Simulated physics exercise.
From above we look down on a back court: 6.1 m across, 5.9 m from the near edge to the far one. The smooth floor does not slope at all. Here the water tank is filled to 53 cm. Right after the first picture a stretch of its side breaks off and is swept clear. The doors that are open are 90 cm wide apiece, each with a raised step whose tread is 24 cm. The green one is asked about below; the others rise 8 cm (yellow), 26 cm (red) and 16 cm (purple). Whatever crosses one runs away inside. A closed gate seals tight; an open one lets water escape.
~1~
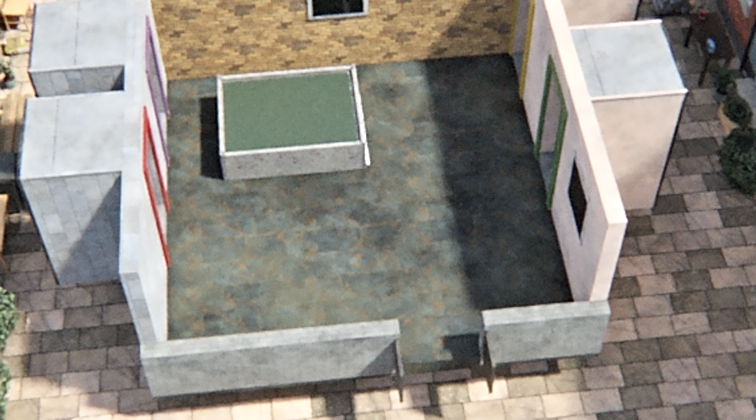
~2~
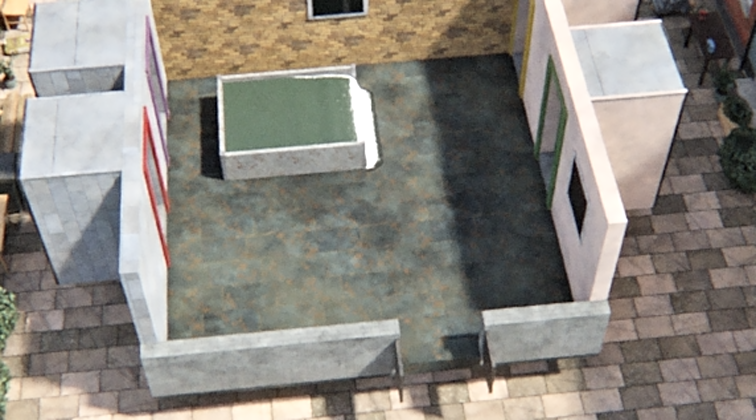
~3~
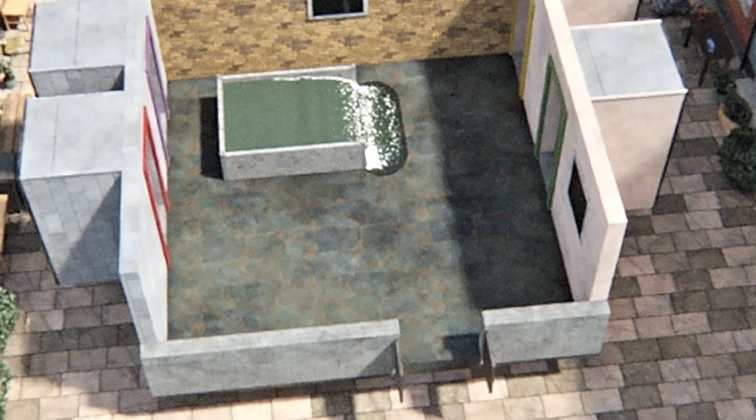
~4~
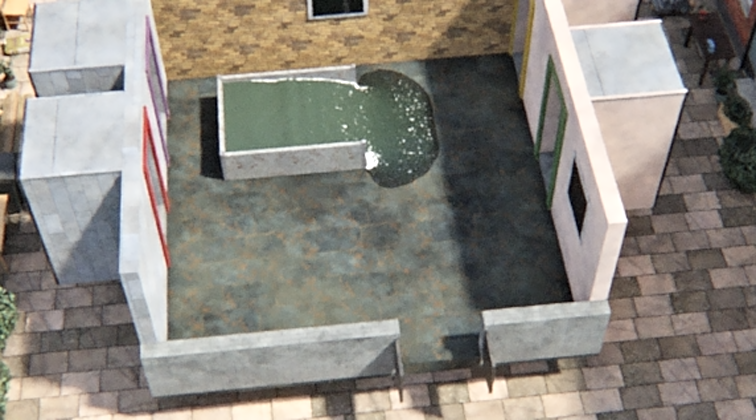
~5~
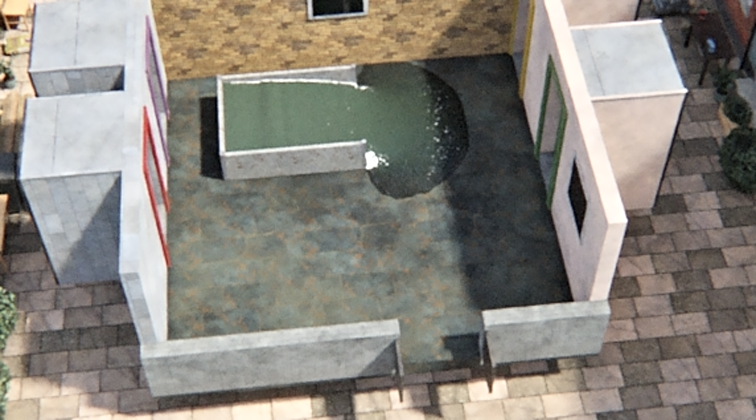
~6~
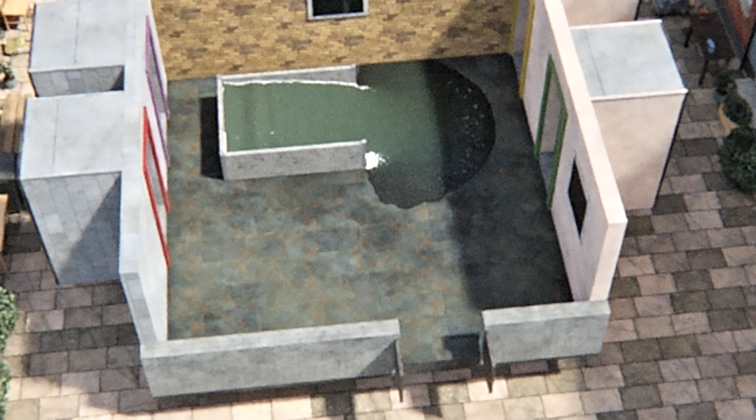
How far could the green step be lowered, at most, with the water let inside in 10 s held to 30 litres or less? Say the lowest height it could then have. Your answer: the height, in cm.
It could then stand at about 13 cm.
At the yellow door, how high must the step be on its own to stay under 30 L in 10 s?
Yellow door - some 23 centimetres.
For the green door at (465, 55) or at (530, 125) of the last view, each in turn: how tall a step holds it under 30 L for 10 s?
About 13.0 and 20 cm.
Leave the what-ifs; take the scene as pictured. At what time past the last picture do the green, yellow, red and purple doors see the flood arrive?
Times: Green 0.5 s, yellow 0.3 s, red 7.5 s, purple 7.5 s.
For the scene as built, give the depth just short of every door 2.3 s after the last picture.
At the green door the depth is 18 cm, at yellow 26 cm, at red 0 cm and at purple 0 cm.
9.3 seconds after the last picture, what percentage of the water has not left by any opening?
Close to 78 in a hundred.
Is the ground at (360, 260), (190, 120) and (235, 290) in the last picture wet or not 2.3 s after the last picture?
First bone-dry, second bone-dry, third bone-dry.
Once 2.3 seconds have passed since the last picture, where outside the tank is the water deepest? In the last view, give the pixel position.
Around pixel (508, 72).
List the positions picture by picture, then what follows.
The first frame shows the water tank at (290, 113) is whole and still, 53 cm deep; the green door at (550, 140) is dry.
In the second frame, water pours out at (357, 120) and has run 0.2 m, to (376, 163); about 10 cm deep outside, 53 cm at the back.
In the third frame, water pours out at (357, 122) and has run 0.7 m, to (401, 158); about 10 cm deep outside, 53 cm at the back.
In the fourth frame, the gap is at (357, 123), the front 1.2 m out at (433, 152); the back of the water tank holds 53 cm.
In the fifth frame, the gap is at (357, 123), the front 1.7 m out at (463, 138); the back of the water tank holds 53 cm.
In the sixth frame, the front is at (490, 128), 2.2 m from the gap at (357, 123); 5.2 m2 of floor is wet, 51 cm left at the back; the green door at (550, 140), 3.3 m from the gap, is still 1.1 m from the nearest water.
Then, 0.7 s after the last picture water covers 25 % of the floor, deepest (25 cm) near (519, 118); 11 cm at the green door, 0 litres in over its 18 cm step.
Then, 2.3 s after the last picture water covers 35 % of the floor, deepest (26 cm) near (508, 72); 18 cm at the green door, 3 litres in over its 18 cm step.
Then, 9.3 s after the last picture water covers 90 % of the floor, deepest (9 cm) near (168, 372); 4 cm at the green door, 5 litres in over its 18 cm step.
At the green door as built, the water peaked near 21 cm, 1.7 s after the last picture.
Run again over the same 10 s with other heights there, 56 litres in over 10.5 cm, 20 litres over 14.5 cm. The limit of 30 litres is kept from about 13 cm up.
